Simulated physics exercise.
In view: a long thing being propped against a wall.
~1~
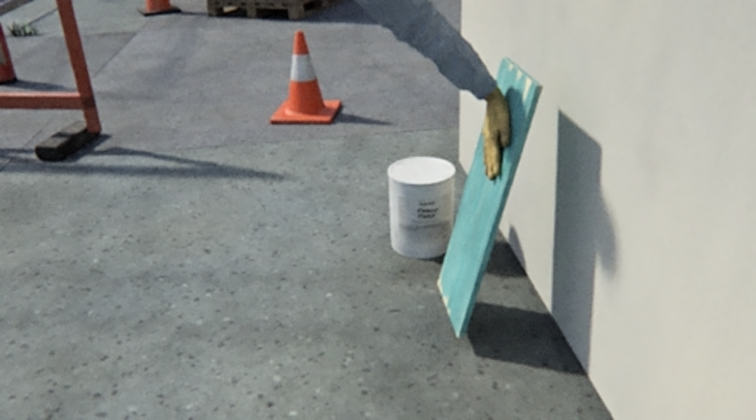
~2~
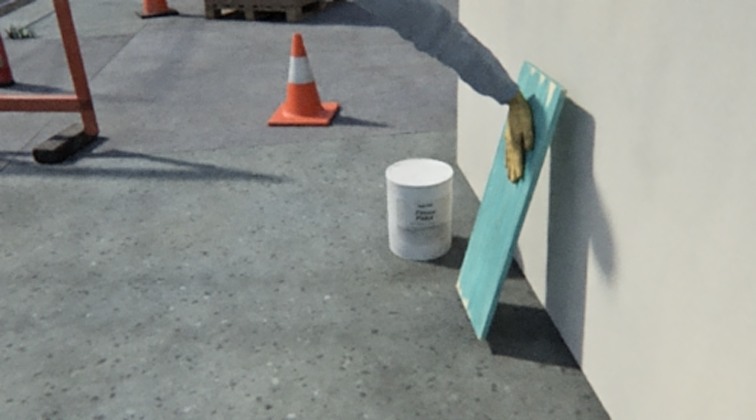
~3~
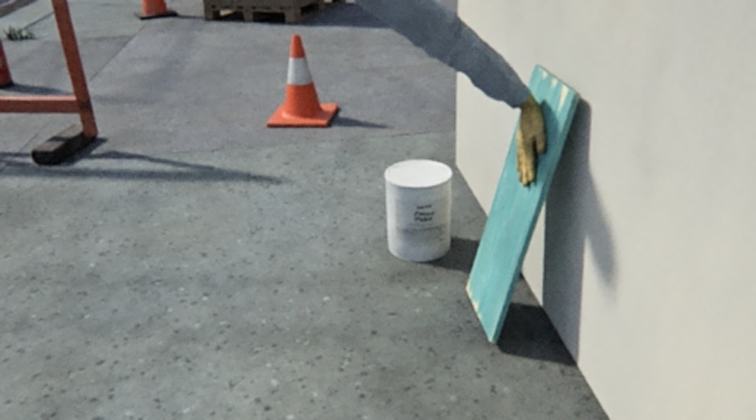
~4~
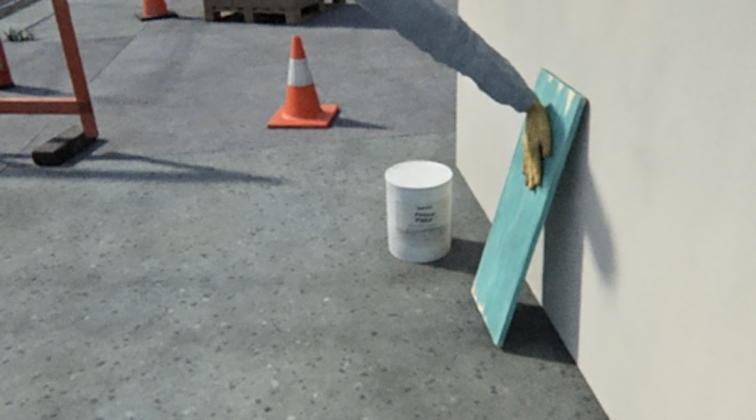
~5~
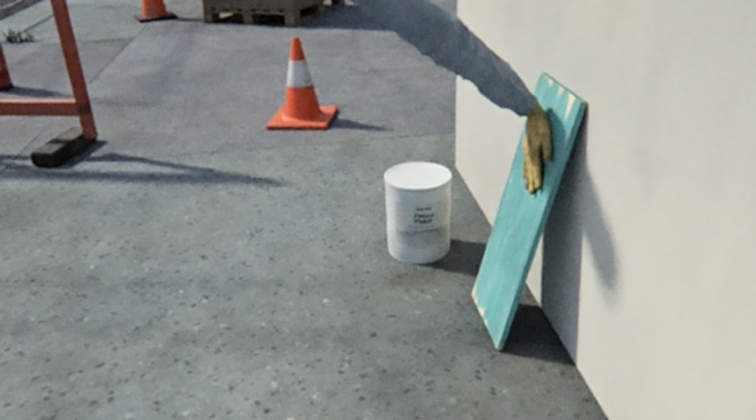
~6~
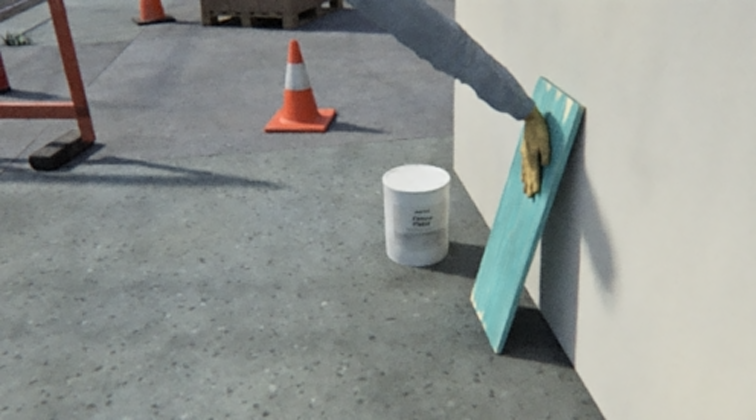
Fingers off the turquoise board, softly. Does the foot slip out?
It remains leaning.
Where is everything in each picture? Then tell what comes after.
Not yet at the wall; turquoise board (482, 200); white pail (422, 207), in the first frame.
Not yet at the wall; turquoise board (504, 203); white pail (420, 209), in the second frame.
Not yet at the wall; turquoise board (515, 206); white pail (419, 210), in the third frame.
Not yet at the wall; turquoise board (521, 209); white pail (419, 211), in the fourth frame.
Propped up under the hand; turquoise board (521, 213); white pail (418, 213), in the fifth frame.
Propped up under the hand; turquoise board (519, 216); white pail (417, 215), in the sixth frame.
Then, 0.40 s past the last view, nothing moves.
Then, 1.00 s past the last view, turquoise board resting near (520, 217).
Finally, both still in place. Final places as the last picture's camera would see them, turquoise board near (520, 216). The board stays up.
